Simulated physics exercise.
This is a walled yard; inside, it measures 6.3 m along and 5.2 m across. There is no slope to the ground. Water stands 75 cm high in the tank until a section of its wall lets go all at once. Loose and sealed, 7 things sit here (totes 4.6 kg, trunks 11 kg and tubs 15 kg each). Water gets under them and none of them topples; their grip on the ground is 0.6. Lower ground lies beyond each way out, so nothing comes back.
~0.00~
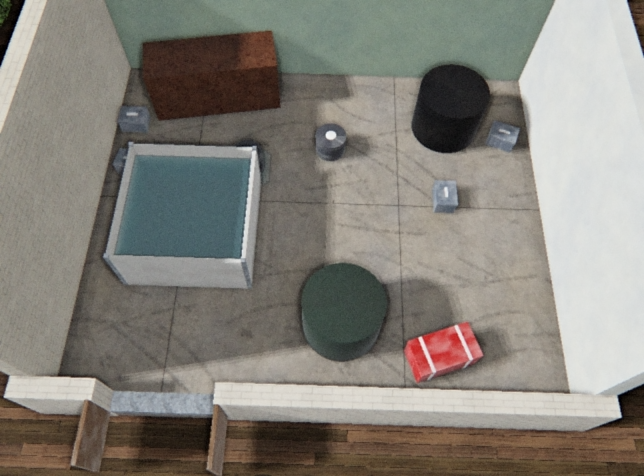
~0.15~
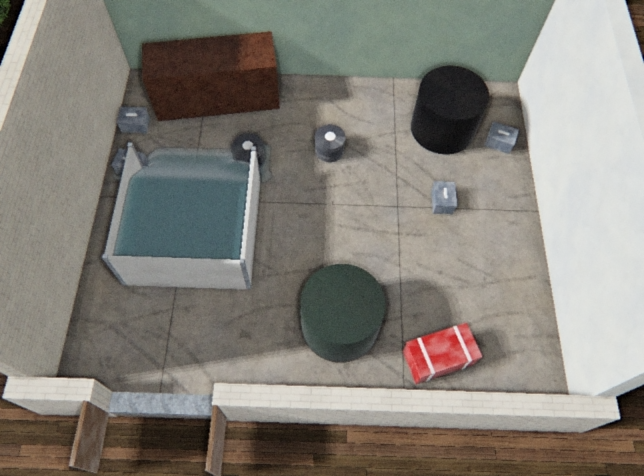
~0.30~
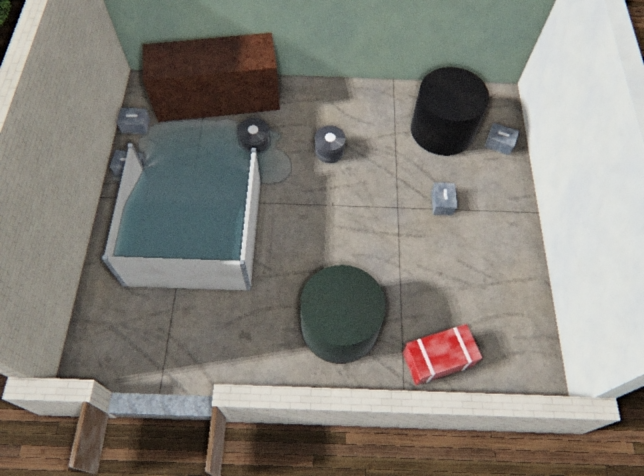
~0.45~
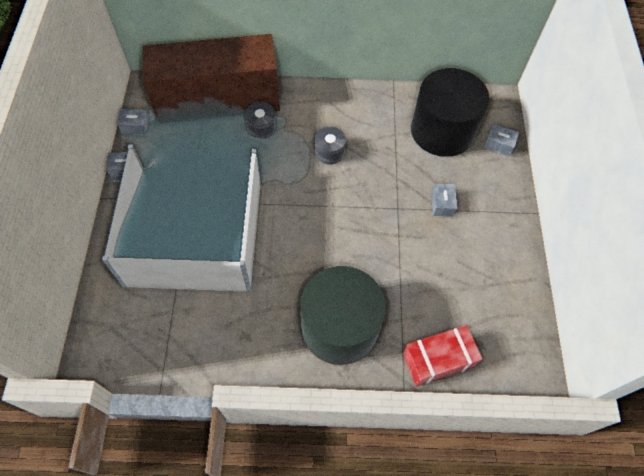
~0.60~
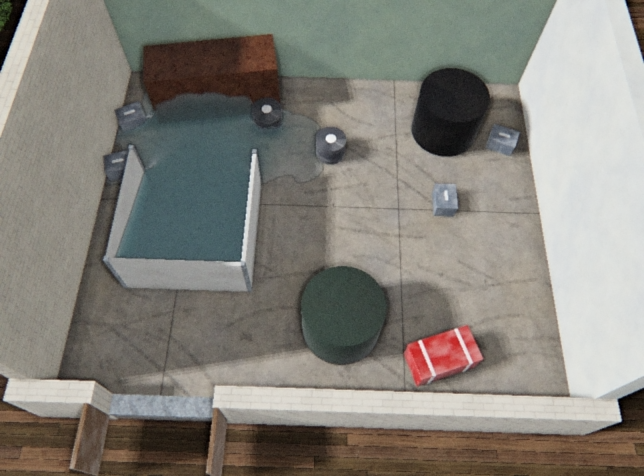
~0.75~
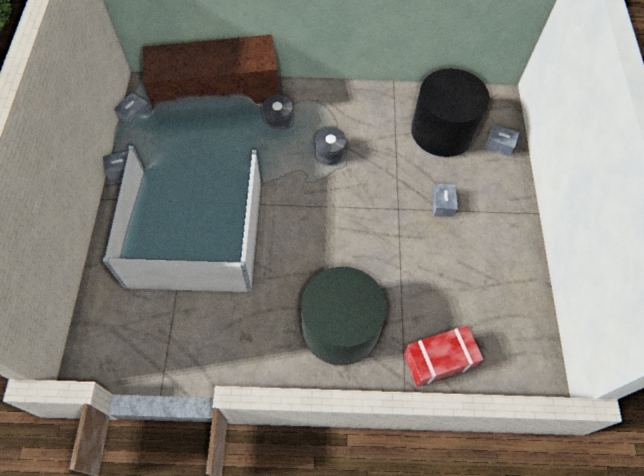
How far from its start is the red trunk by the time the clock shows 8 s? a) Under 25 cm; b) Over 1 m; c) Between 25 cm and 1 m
(c) Between 25 cm and 1 m.
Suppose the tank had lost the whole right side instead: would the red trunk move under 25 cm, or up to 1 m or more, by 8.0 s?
Well, the red trunk scoots a modest distance.
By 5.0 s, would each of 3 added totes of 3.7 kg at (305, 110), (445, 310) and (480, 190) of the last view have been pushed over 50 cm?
Well, in that order it's higher, lower and higher.
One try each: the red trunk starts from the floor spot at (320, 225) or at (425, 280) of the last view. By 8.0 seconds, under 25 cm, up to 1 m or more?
Run 1: It remains nearly still. Run 2: It is pushed a bit.
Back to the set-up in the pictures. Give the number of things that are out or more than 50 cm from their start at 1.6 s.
By that time the total stands at 2.
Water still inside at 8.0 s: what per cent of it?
Somewhere near 96 percent, give or take.
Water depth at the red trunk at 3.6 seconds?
About 1 cm.
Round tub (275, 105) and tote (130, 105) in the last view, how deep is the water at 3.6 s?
I'd estimate 9 cm for the first and 19 cm for the second.
After 1.6 s the red trunk is near (445, 352), 0.0 m from its start, aground; 0 of 7 are out; 2 afloat.
After 3.6 s the red trunk is near (445, 352), 0.0 m from its start, aground; 0 of 7 are out; 3 afloat.
After 5.6 s the red trunk is near (432, 356), 0.2 m from its start, afloat; 0 of 7 are out; 4 afloat.
After 8.0 s the red trunk is near (403, 361), 0.5 m from its start, afloat; 0 of 7 are out; 5 afloat.
